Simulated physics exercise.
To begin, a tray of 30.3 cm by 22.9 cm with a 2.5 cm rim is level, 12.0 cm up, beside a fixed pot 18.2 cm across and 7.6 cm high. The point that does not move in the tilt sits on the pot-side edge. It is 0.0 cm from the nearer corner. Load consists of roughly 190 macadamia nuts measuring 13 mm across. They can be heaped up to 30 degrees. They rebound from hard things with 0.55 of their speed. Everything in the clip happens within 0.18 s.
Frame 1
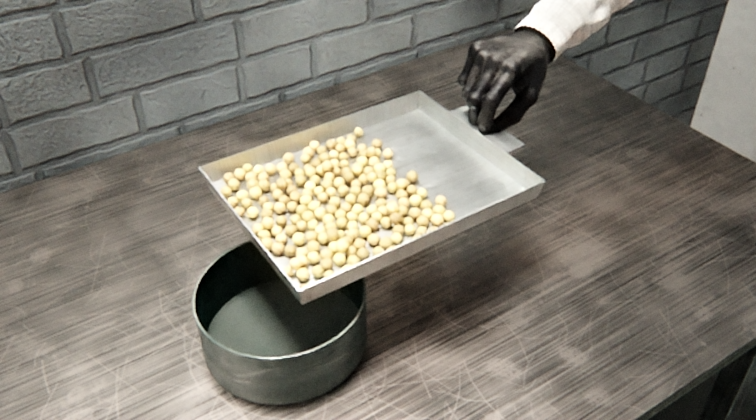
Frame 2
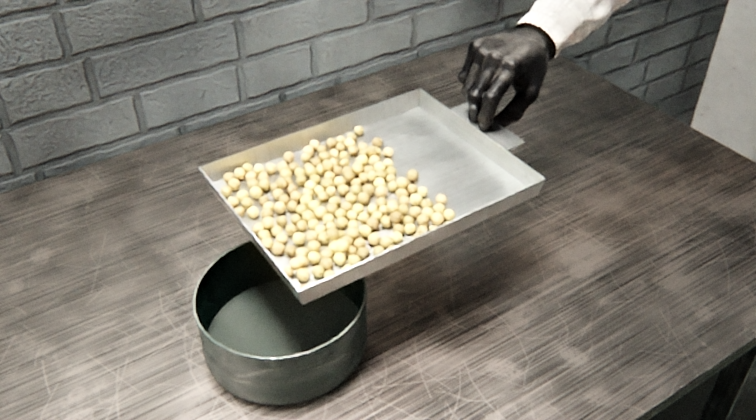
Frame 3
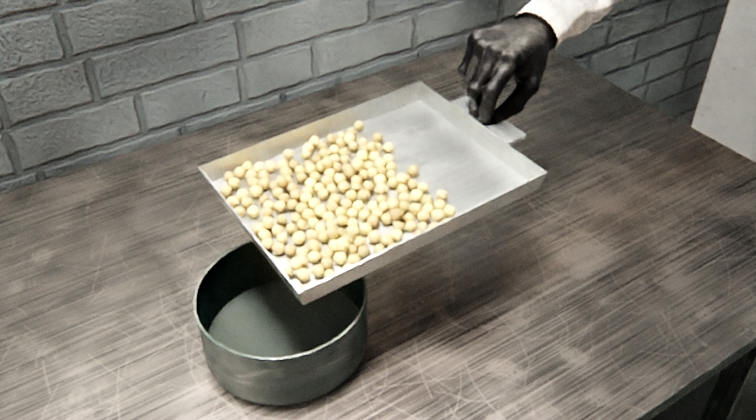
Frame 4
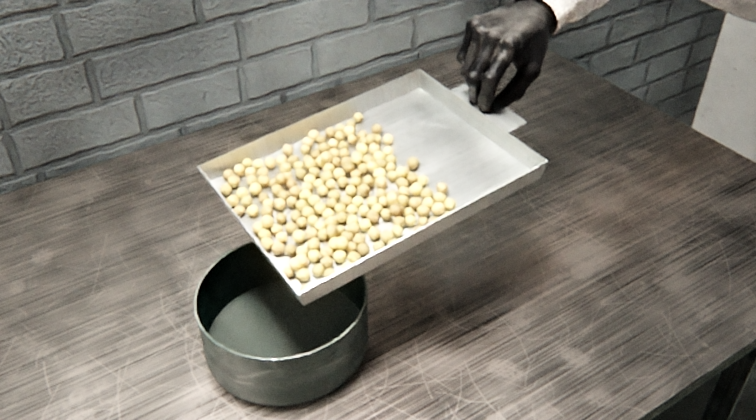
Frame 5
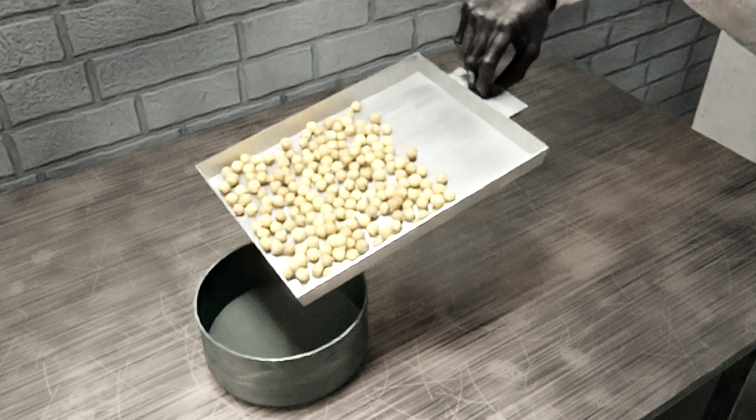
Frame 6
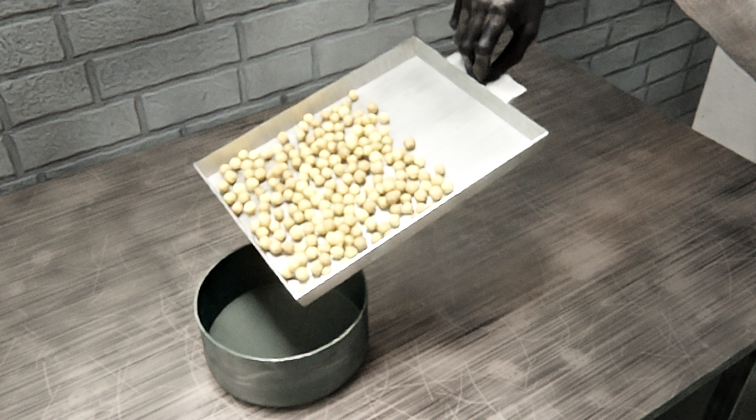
The clip opens on a shallow metal tray of round, pale yellow nuts above a dark green pot on a wooden table, a dark hand at its handle. The hand gradually raises the handle end, tilting the tray toward the pot, while the nuts stay bunched with little visible shift.
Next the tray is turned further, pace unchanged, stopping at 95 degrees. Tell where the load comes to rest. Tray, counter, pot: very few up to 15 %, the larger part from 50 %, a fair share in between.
Left on the tray very few; counter the larger part; pot a fair share.
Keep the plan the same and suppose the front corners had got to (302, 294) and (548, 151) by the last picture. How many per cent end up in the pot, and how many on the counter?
You'd end with pot at 0 and counter at 100.
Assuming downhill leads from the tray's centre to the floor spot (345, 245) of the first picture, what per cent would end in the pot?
That would be close to 0 per cent.
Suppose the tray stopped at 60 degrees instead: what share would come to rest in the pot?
The pot would get around 0 per cent.
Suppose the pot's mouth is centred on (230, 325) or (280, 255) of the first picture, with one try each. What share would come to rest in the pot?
Estimates: 80 in a hundred and 0 in a hundred.
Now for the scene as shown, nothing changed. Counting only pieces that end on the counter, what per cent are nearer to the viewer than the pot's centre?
Estimate: Close to 60 per cent of the pieces.
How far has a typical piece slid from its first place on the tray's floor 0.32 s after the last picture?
Displacement on the tray: About 3 cm.
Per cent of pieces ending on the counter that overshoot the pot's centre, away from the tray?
Some 100 per cent.
Then, 0.32 s after the last picture, tilt 55 degrees; the tray holds 100 %, the pot 0 %.
Then, 0.53 s after the last picture, tilt 81 degrees; the tray holds 100 %, the pot 0 %.
Then, 0.86 s after the last picture, tilt 95 degrees; the tray holds 10 %, the pot 20 %.
In the end, tray 0 %, counter 75 %, pot 25 %.
